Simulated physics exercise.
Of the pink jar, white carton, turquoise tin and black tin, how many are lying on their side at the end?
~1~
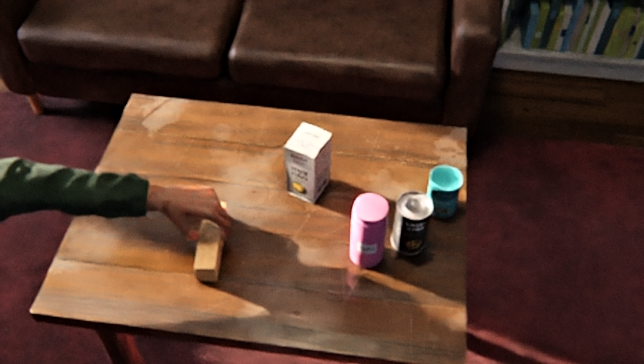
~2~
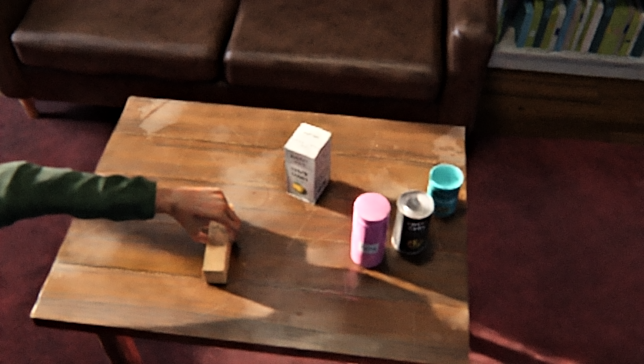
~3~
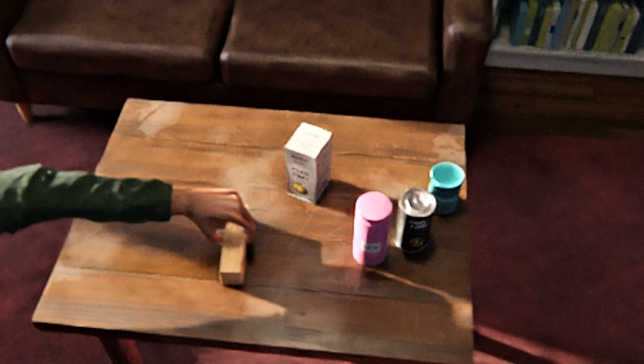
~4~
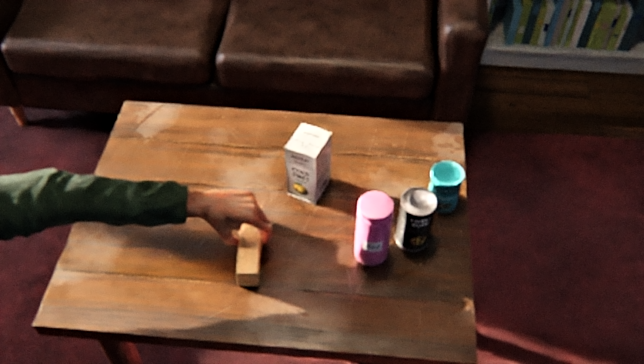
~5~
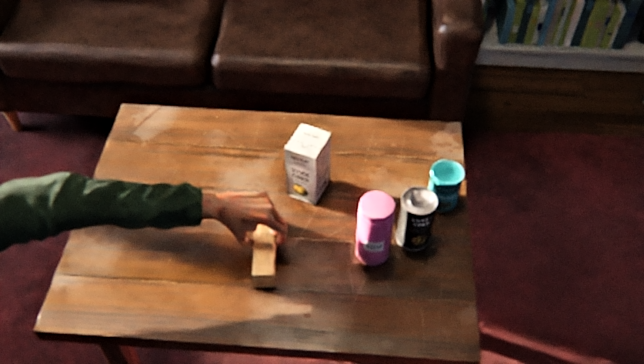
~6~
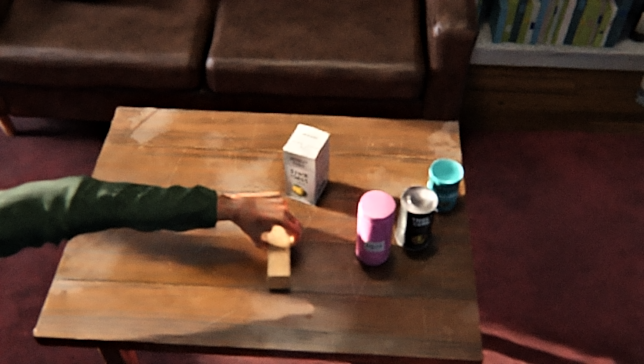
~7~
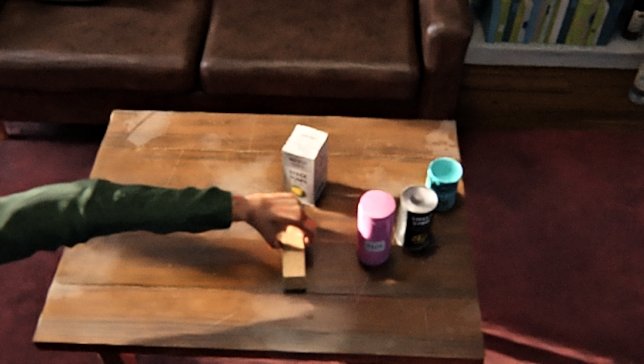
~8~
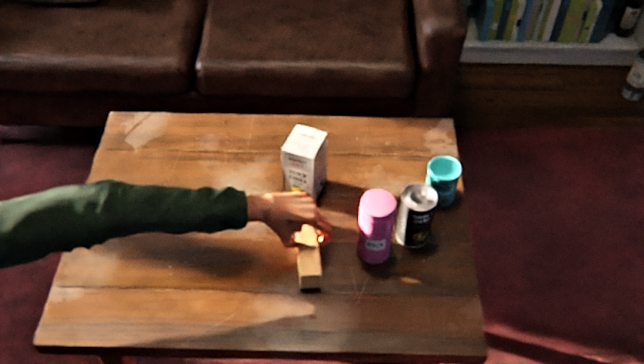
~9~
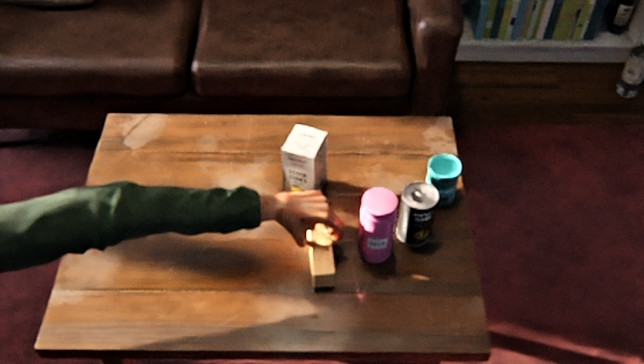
None of them are lying on their side. The pink jar, white carton, turquoise tin and black tin are all still upright at the end.
